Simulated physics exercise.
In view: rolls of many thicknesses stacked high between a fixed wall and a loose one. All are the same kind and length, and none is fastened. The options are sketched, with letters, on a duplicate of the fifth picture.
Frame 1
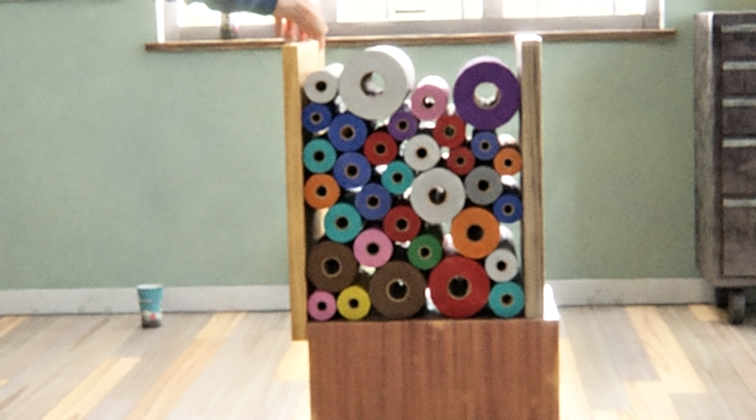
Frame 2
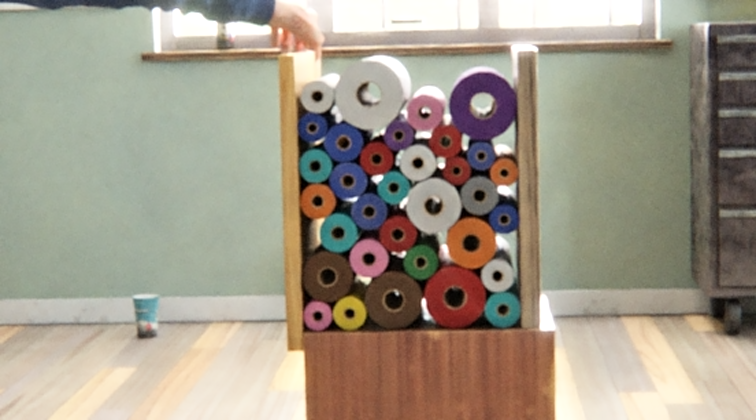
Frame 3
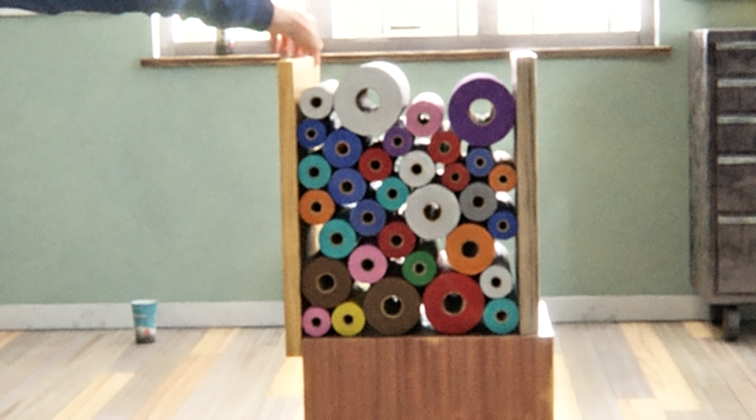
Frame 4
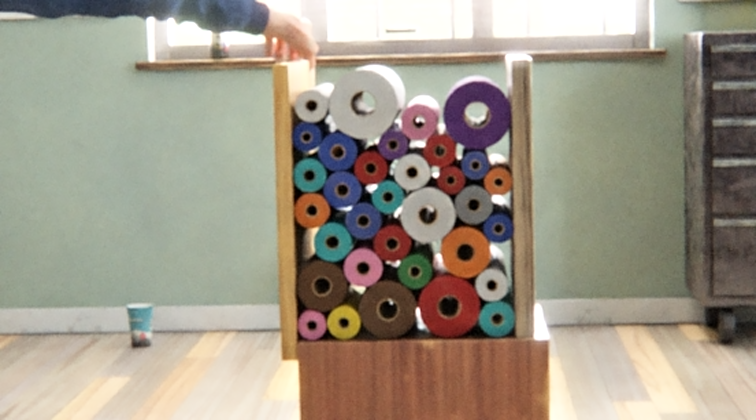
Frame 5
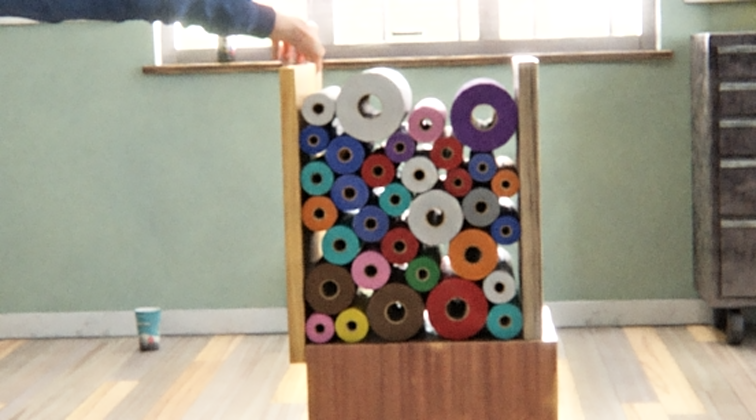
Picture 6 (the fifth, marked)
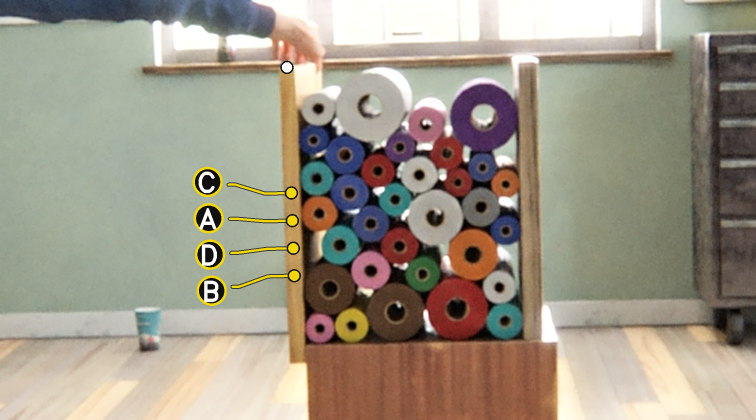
In a room with pale green walls, a hand rested on top of the left side board beside a stack of colourful rolls on a wooden base, and nothing moved apart from the view shifting slightly.
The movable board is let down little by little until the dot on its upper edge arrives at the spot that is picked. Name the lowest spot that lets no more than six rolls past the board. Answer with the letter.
At most to A.
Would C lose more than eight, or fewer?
It loses fewer than eight.
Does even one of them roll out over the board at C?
At C: Yes.
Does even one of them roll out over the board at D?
At D: Yes.
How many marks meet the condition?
The number is two.
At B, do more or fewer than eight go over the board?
It loses more than eight.
On the marked copy, A at (292, 221); B at (294, 276); C at (291, 193); D at (293, 248); the white dot at (287, 67).
Following A. Soon after the start, top of the board (298, 135).
Later, top of the board (301, 211).
In the end, top of the board (301, 220), five out over the board.
As for the rest, B more than six out over the board; C two out over the board; D more than six out over the board.
